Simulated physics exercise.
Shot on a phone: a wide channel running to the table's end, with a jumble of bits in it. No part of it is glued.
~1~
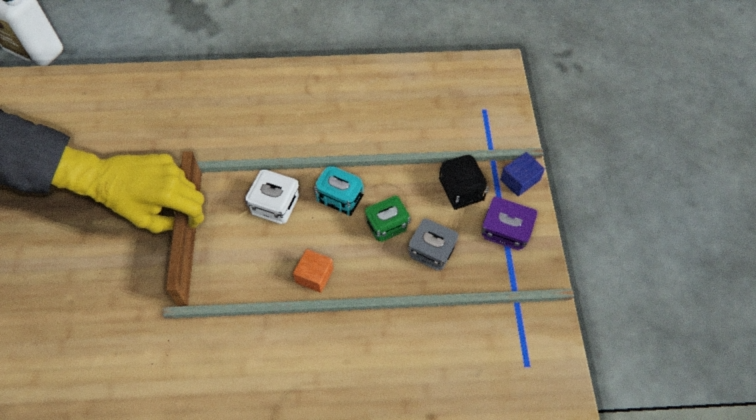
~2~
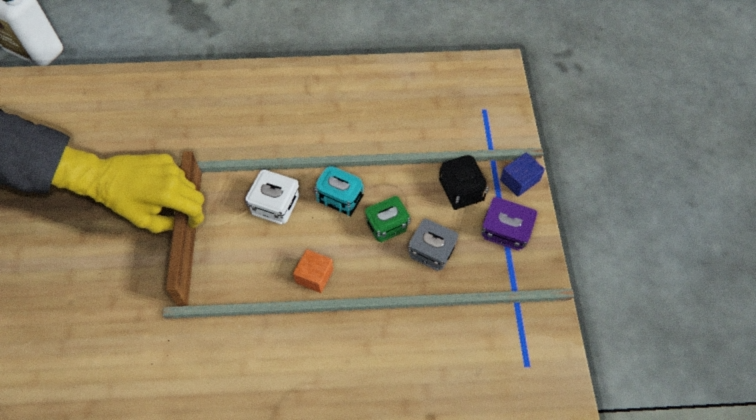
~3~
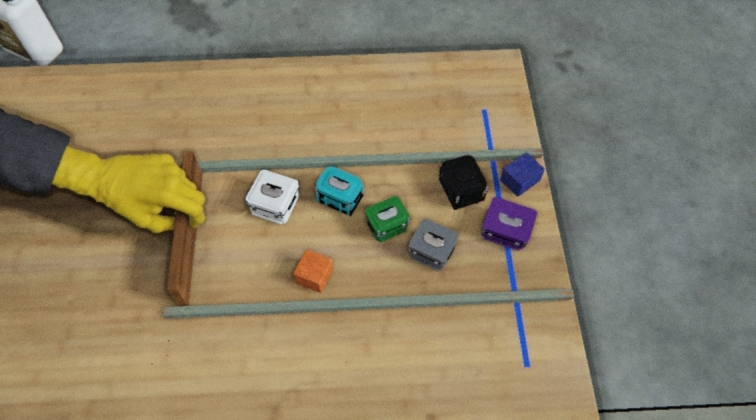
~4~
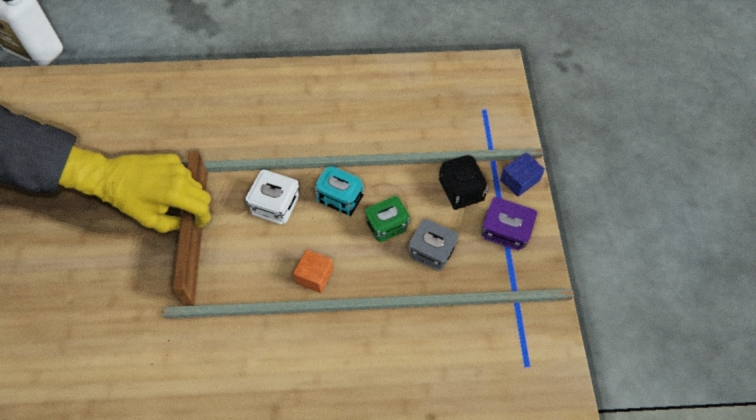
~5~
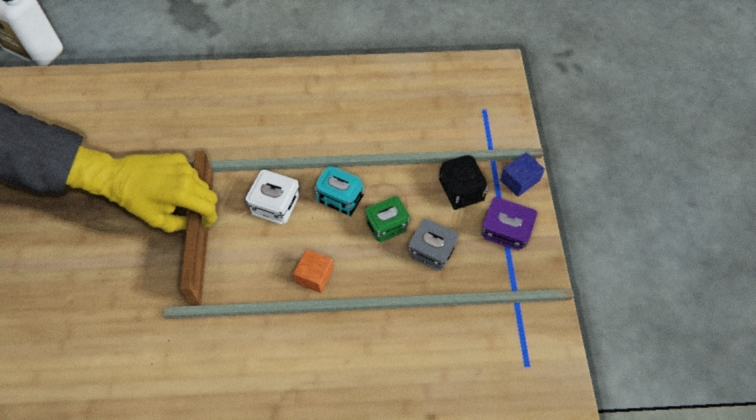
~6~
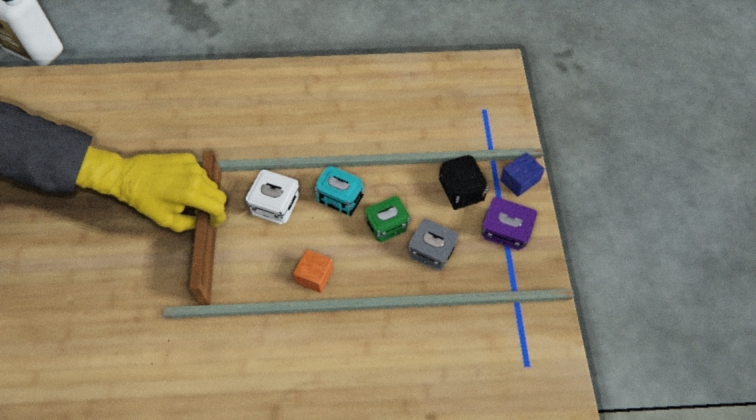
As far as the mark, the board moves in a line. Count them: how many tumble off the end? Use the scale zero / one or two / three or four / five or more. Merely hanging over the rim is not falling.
On that scale it is three or four.
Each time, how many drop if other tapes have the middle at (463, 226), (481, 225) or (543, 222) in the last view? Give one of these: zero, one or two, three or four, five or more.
Counting what would fall each time, I get one or two; one or two; at least five.
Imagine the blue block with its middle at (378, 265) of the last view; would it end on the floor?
Here it holds its spot.
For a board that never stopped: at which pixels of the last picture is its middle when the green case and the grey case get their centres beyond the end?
The middle is at (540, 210) when it's the green case, and at (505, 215) when it's the grey case.
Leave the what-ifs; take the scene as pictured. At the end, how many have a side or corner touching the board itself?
Contact count: 3.
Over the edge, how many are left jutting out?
As for overhanging, the count is 1.
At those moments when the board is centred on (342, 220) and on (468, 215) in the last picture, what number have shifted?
By then 3, and later 8.
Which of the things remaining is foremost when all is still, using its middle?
The one you want is the grey case.
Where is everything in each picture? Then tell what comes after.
In the first picture, blue block (522, 174); purple case (508, 225); black case (463, 182); board (185, 227); tape (503, 224).
In the second picture, purple case (508, 225); green case (387, 220).
In the third picture, black case (463, 182); grey case (433, 246).
In the fourth picture, blue block (522, 175); turquoise case (340, 191).
In the fifth picture, purple case (508, 225); orange block (314, 271).
In the sixth picture, blue block (522, 175); purple case (508, 225); black case (463, 182); board (206, 226); tape (503, 224).
Soon after, none off yet; blue block at rest near (522, 175); purple case at rest near (508, 225); black case at rest near (463, 182).
At rest, the number that fall off is three or four; fallen, turquoise case, black case, purple case and blue block.
